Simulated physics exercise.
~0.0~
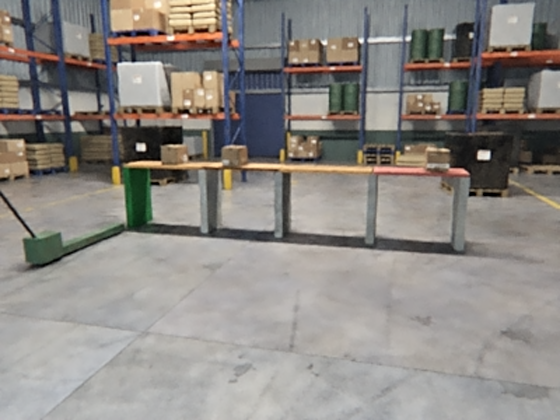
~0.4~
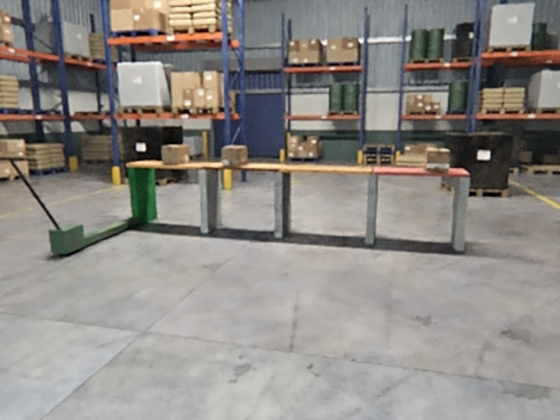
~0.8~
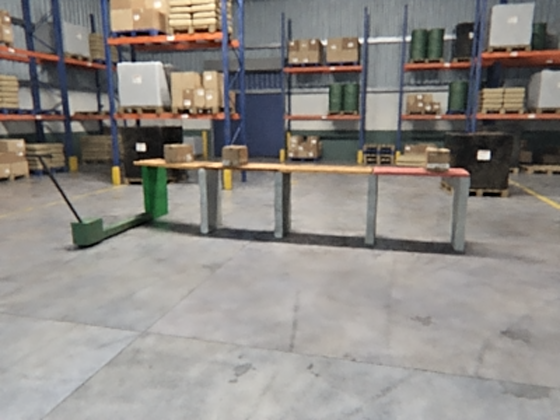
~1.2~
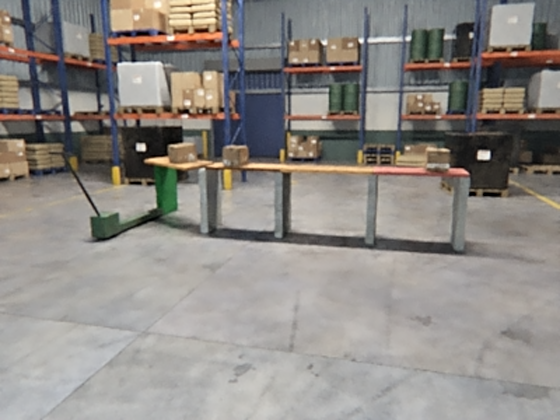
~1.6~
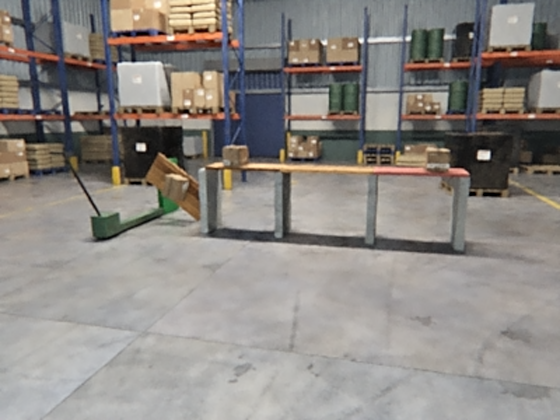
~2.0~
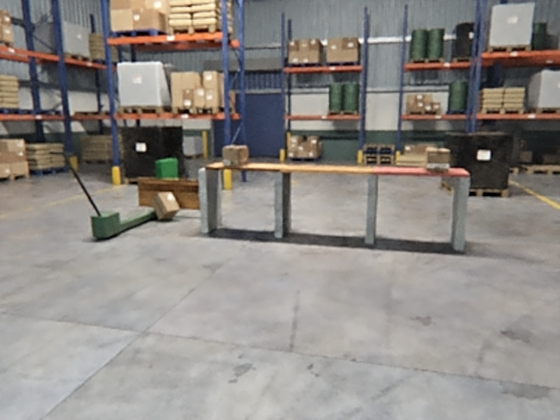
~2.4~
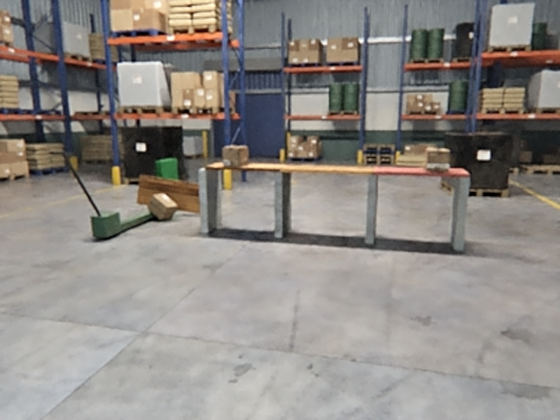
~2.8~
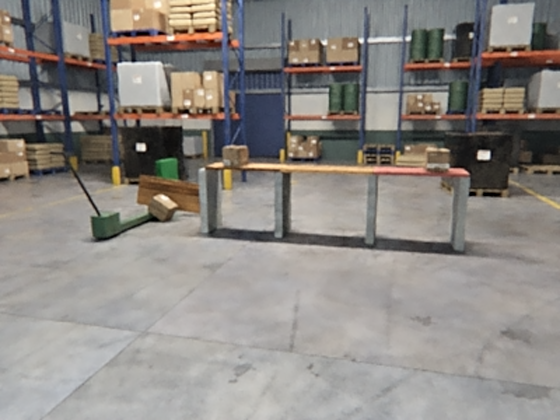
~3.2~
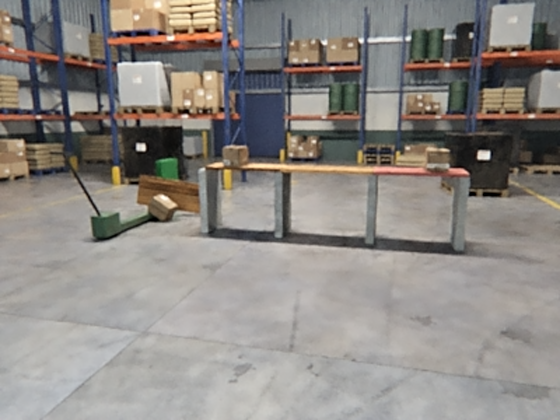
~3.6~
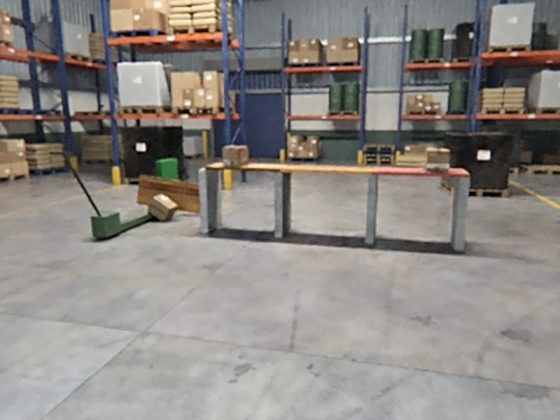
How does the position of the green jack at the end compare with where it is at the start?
At the end the jack sits farther to the right and a little farther back than at the start, having moved in toward the rack.
